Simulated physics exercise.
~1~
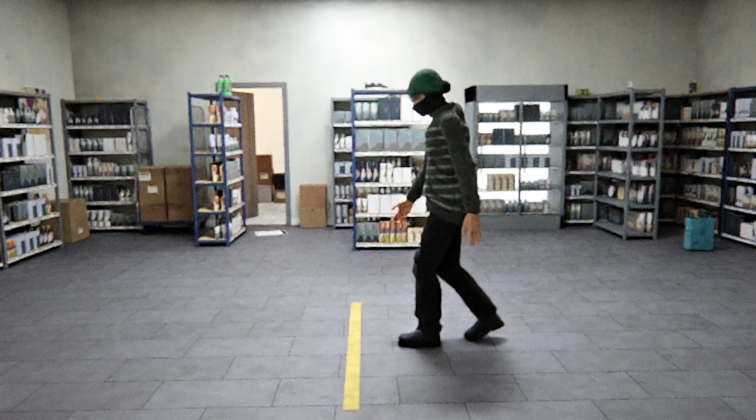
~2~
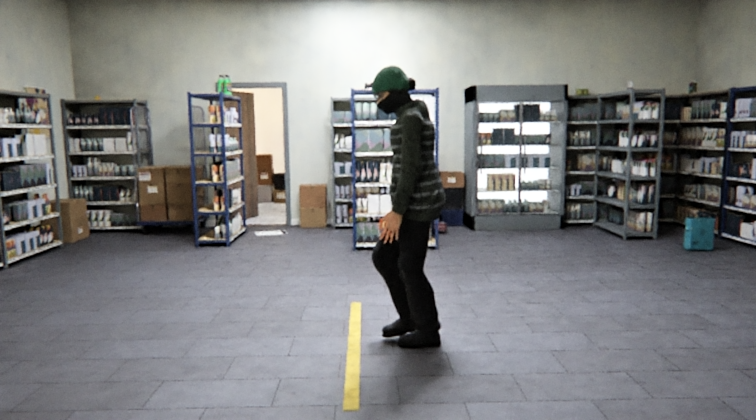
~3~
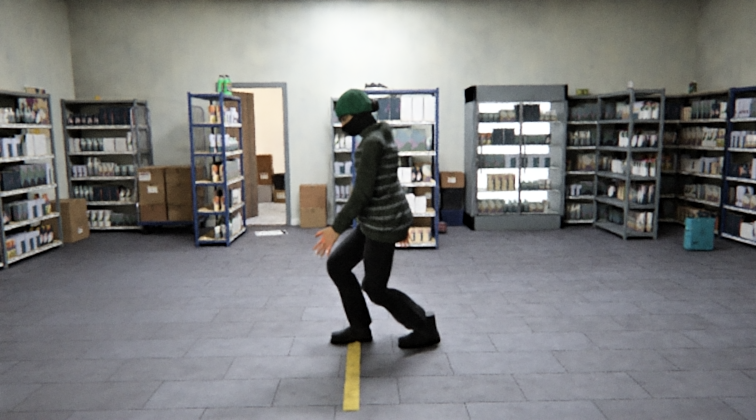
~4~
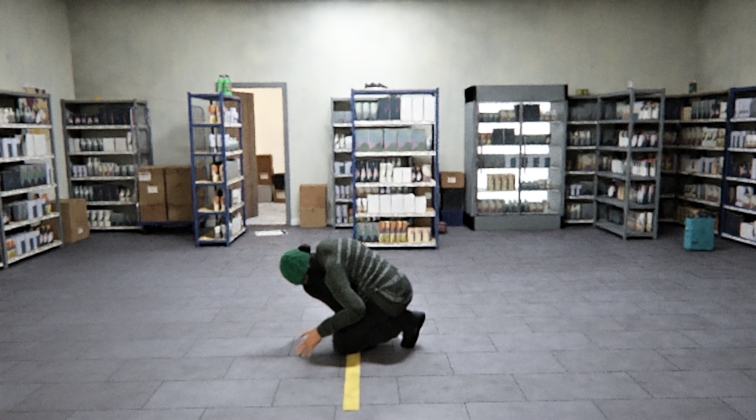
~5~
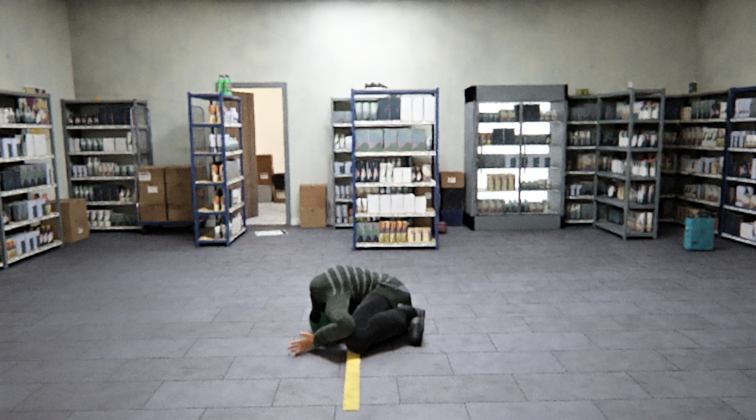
A person in a green cap walks left, crumples, and ends slumped over the yellow strip.
